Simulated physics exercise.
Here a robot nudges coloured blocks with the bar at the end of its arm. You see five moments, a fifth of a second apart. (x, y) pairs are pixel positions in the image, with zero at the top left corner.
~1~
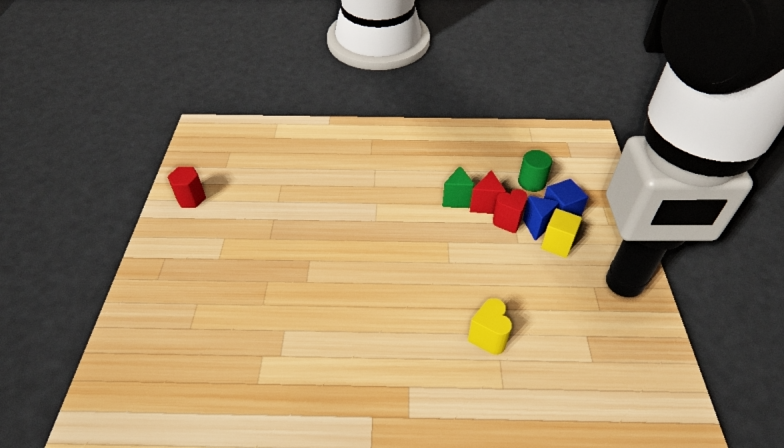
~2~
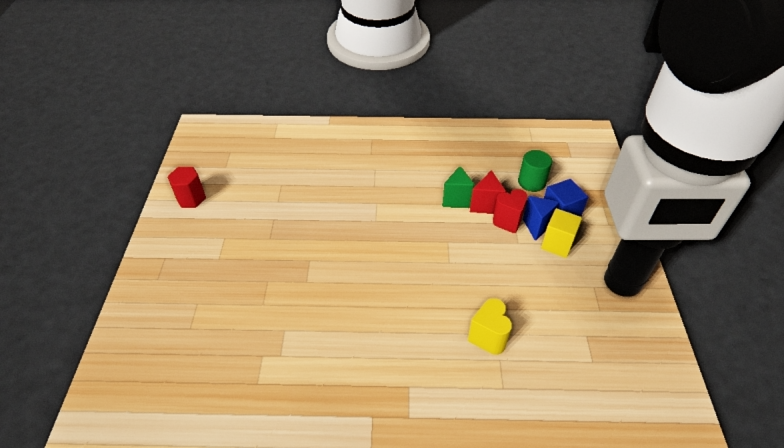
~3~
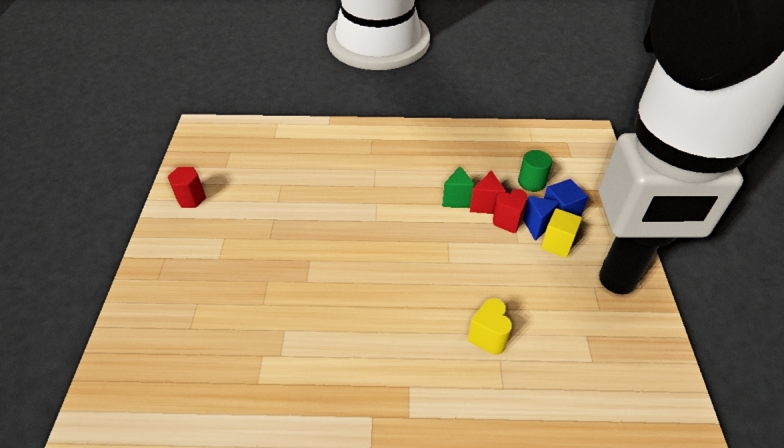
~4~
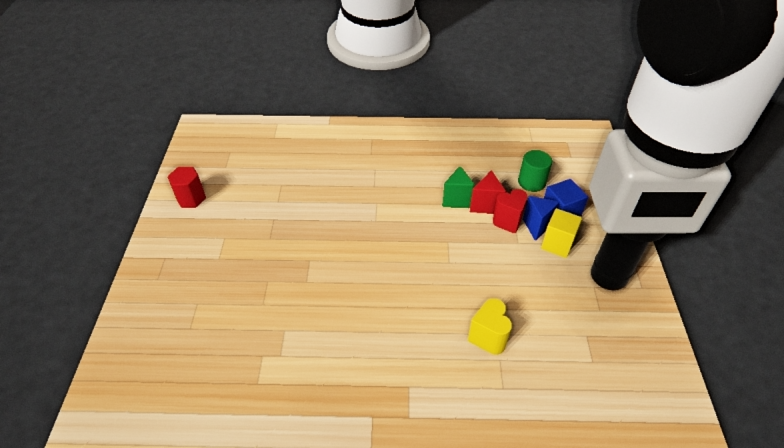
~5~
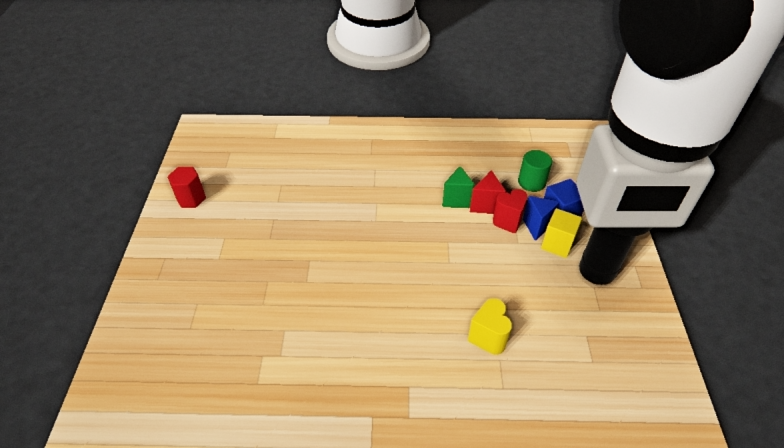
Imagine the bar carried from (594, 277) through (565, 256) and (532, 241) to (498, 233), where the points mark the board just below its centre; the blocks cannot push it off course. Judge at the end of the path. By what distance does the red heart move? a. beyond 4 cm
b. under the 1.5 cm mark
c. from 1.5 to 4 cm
c - from 1.5 to 4 cm.
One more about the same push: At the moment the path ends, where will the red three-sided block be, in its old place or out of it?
It gets moved.
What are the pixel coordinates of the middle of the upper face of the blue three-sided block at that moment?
Just about (530, 176).
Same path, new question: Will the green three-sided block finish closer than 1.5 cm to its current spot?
Final answer: Yes.
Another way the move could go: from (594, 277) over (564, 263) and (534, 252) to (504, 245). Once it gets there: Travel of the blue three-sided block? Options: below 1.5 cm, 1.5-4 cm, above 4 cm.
Distance: 1.5 to 4 cm.
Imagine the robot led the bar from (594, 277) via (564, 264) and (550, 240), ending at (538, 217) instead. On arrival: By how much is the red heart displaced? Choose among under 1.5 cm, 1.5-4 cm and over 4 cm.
The under 1.5 cm band.
The first path, step by step. One third of the way, bar (567, 250); blue three-sided block (537, 196); yellow four-sided block (554, 210), turned 25° clockwise.
Two thirds of the way, bar (534, 235); red heart (509, 197), turned 25° anticlockwise; blue three-sided block (531, 179), turned 45° clockwise; yellow four-sided block (534, 195), turned 65° clockwise.
At the end, bar (499, 227); green three-sided block still; red three-sided block (480, 172), turned 40° anticlockwise; red heart (496, 188), turned 45° clockwise; blue three-sided block (530, 176), turned 55° clockwise; yellow four-sided block (529, 192), turned 75° clockwise.
